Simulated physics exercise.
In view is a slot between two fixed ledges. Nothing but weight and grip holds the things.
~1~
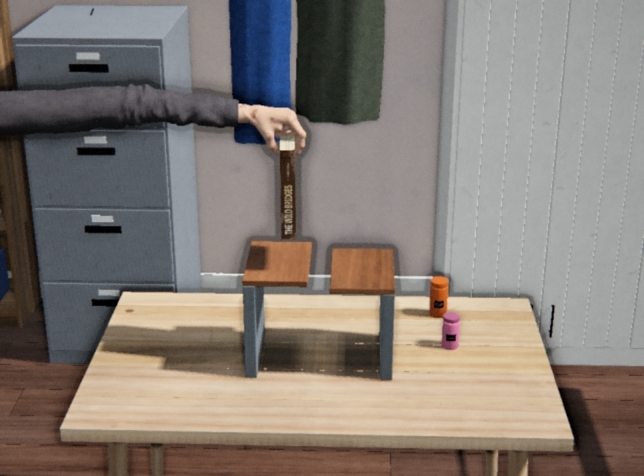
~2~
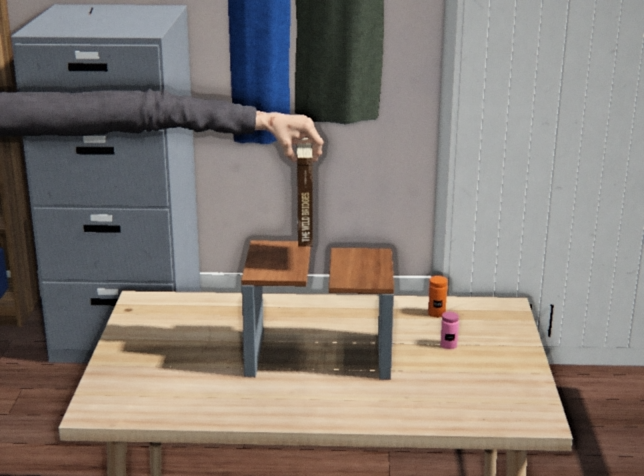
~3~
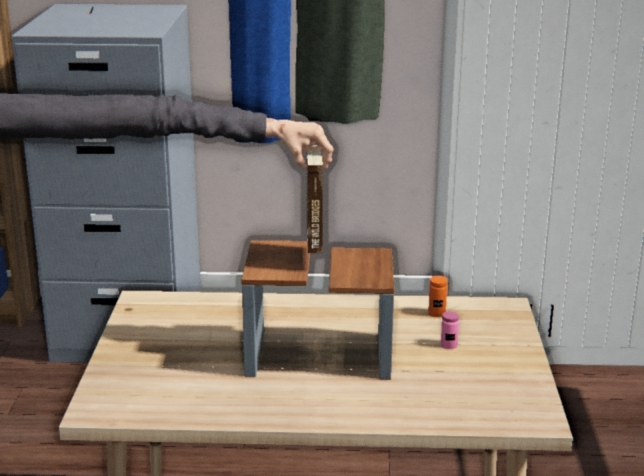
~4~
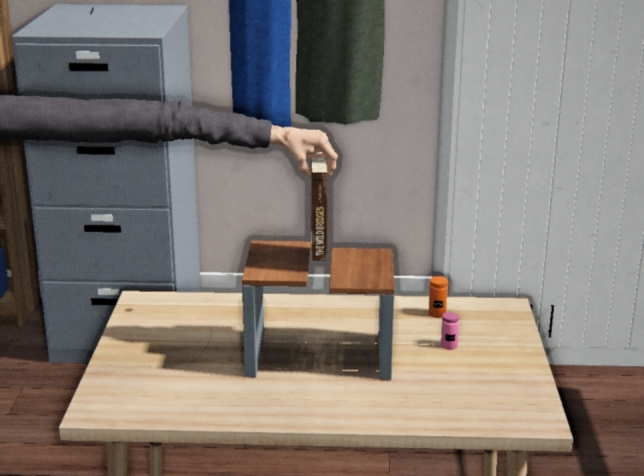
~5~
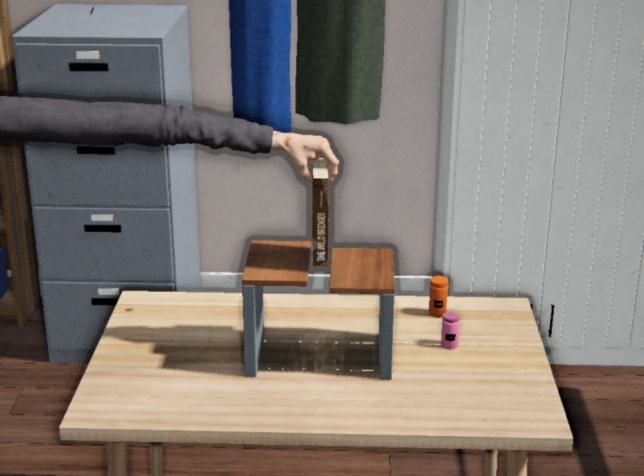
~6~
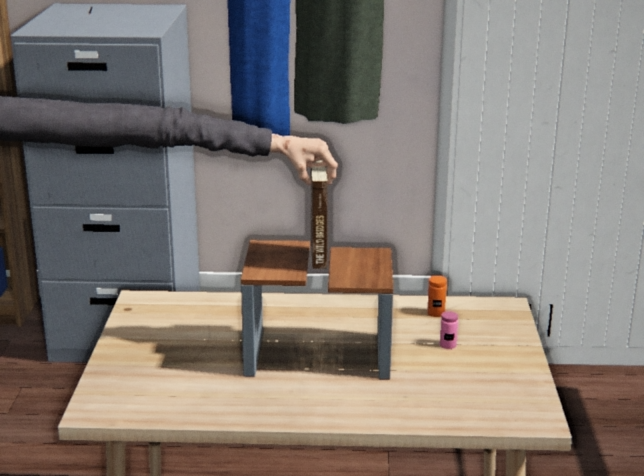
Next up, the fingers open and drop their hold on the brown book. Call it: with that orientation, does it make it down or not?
It makes it down.
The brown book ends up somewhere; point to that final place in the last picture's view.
Near pixel (319, 316).
Then, 0.20 s later than the last frame, brown book moved a little near (319, 233).
Then, 0.30 s later than the last frame, brown book moved about its own width near (319, 286).
Then, 0.40 s later than the last frame, brown book moved well along near (319, 311).
When it is over, moved from the start, brown book; the other 2 as before. End places, in pixels of the last picture, brown book near (319, 317). The book goes down the gap.
